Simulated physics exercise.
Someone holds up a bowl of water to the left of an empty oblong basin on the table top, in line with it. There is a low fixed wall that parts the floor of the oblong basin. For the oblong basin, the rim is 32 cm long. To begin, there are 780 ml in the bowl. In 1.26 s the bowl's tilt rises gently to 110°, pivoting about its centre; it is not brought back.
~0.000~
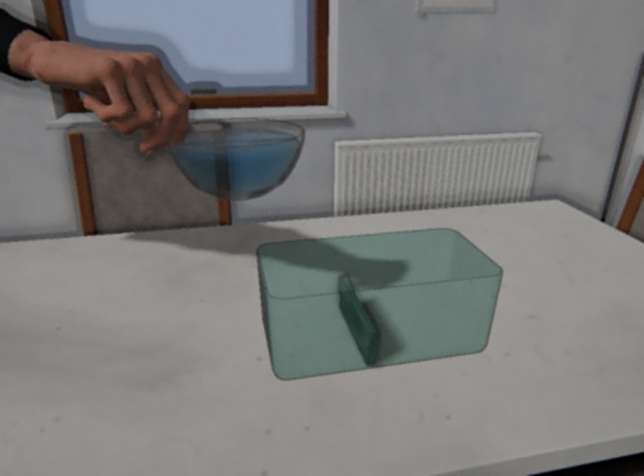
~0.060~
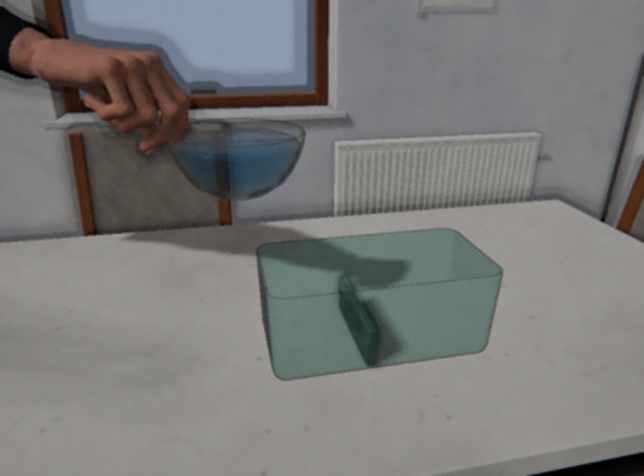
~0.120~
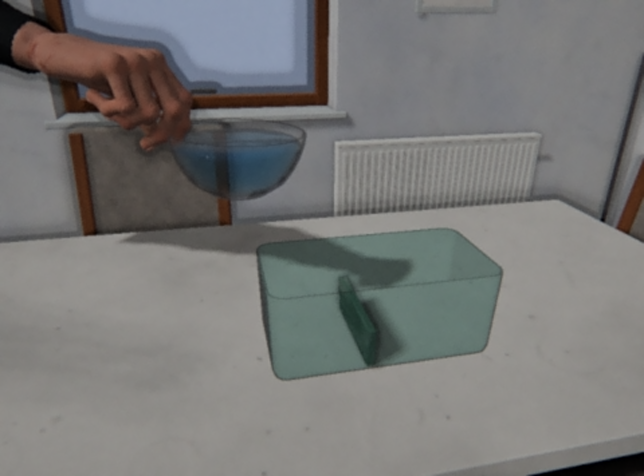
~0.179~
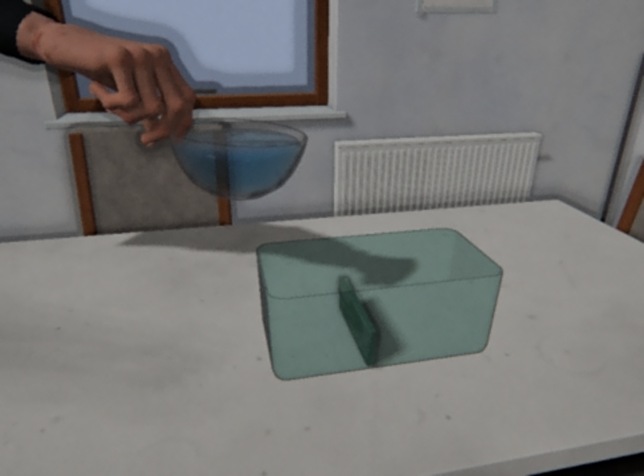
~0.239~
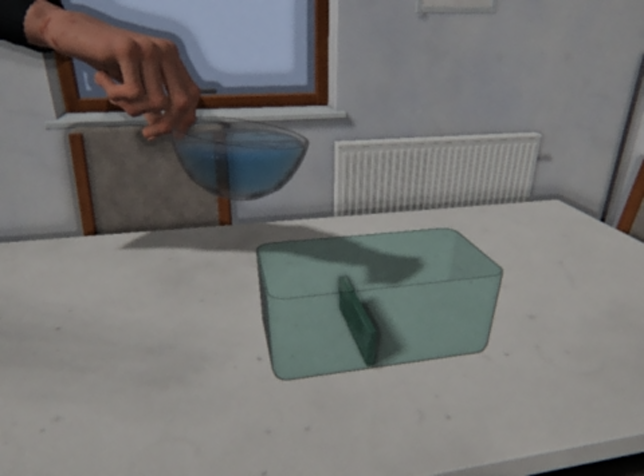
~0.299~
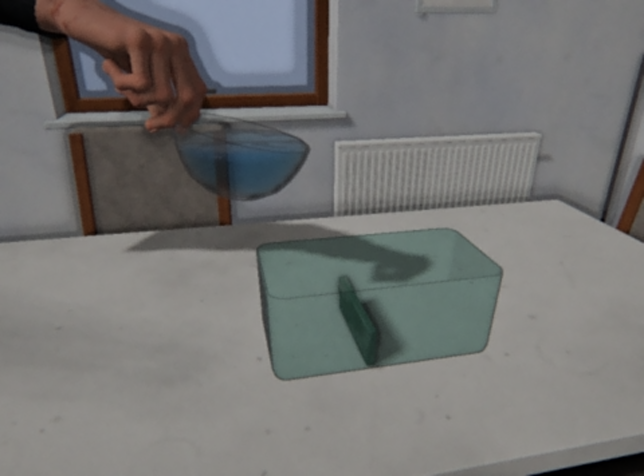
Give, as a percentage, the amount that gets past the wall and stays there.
Past the wall: About 47 %.
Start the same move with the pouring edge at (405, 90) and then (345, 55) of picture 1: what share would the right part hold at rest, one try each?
About 95 %, then about 90 %.
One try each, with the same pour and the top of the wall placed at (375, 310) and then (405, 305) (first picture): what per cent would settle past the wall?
Respectively 10 and 10 %.
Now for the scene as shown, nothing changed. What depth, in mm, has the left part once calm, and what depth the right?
On the left it stands about 22 mm, on the right about 14 mm.
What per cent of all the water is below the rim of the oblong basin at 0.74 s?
32 %, more or less.
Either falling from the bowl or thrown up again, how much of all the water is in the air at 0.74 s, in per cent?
It comes to roughly 36 per cent.
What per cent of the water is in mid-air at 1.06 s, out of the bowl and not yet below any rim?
3 per cent, roughly.
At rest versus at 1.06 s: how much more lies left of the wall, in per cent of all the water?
Near 2 percent, more or less.
After 0.74 s the tilt is 70° and 32 per cent is still to pour, 11 is left of the wall and 22 right of it.
After 1.06 s the tilt is 103° and 0 per cent is still to pour, 50 is left of the wall and 47 right of it.
After 1.39 s the tilt is 110° and 0 per cent is still to pour, 52 is left of the wall and 47 right of it.
After 1.76 s the tilt is 110° and 0 per cent is still to pour, 52 is left of the wall and 47 right of it.
In the end 52 per cent lies left of the wall, 47 right of it and 1 outside.
